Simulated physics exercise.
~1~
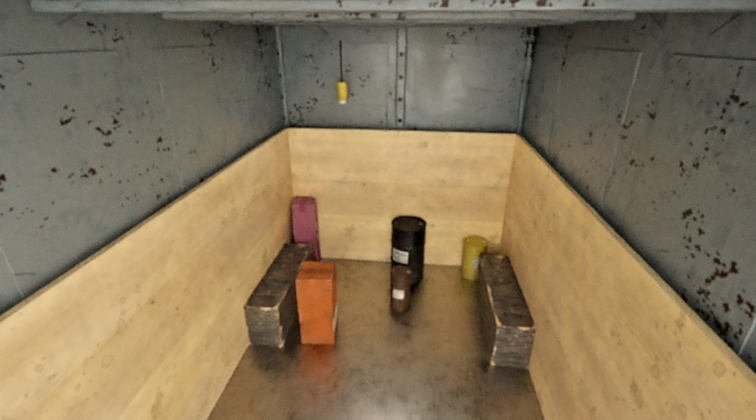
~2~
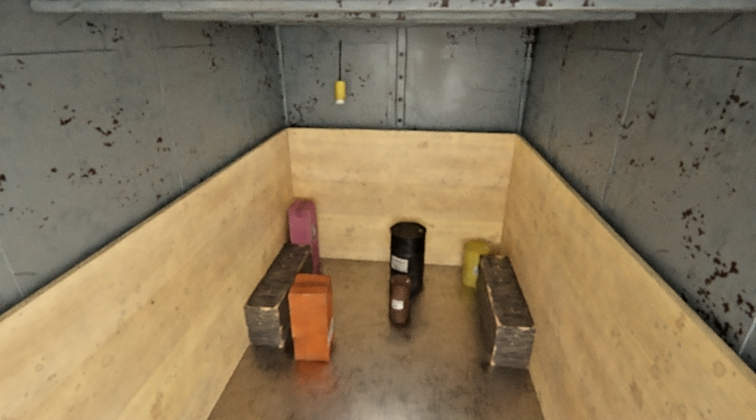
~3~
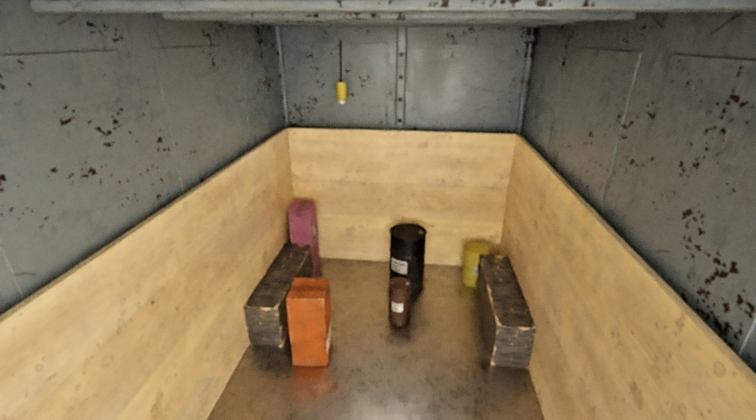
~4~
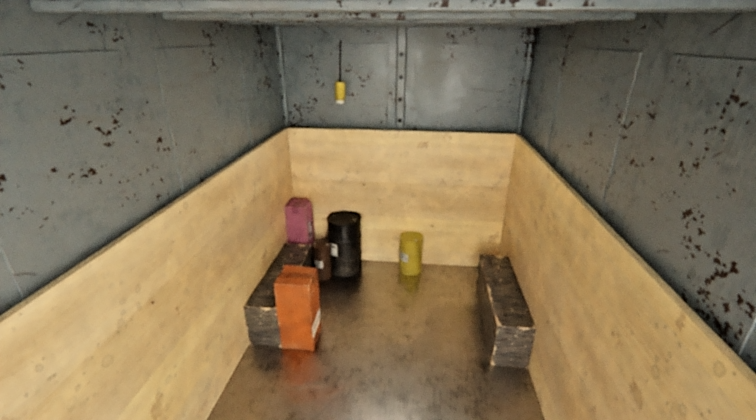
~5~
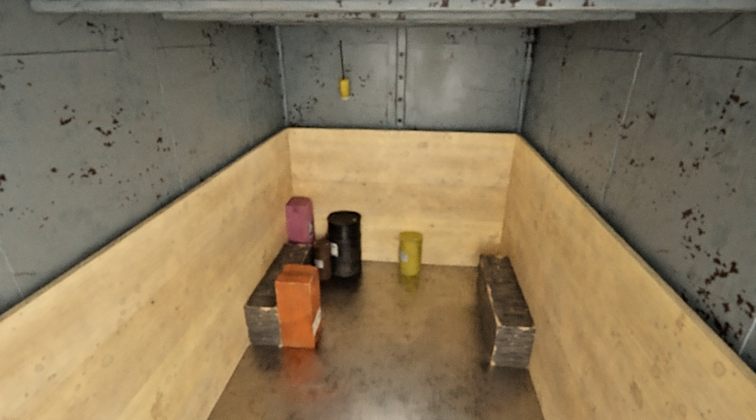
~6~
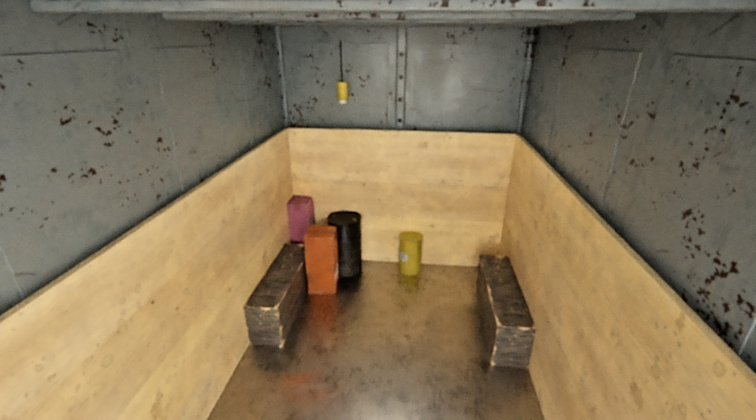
A black drum, canisters and an orange box slide left, then the box slides towards the back.
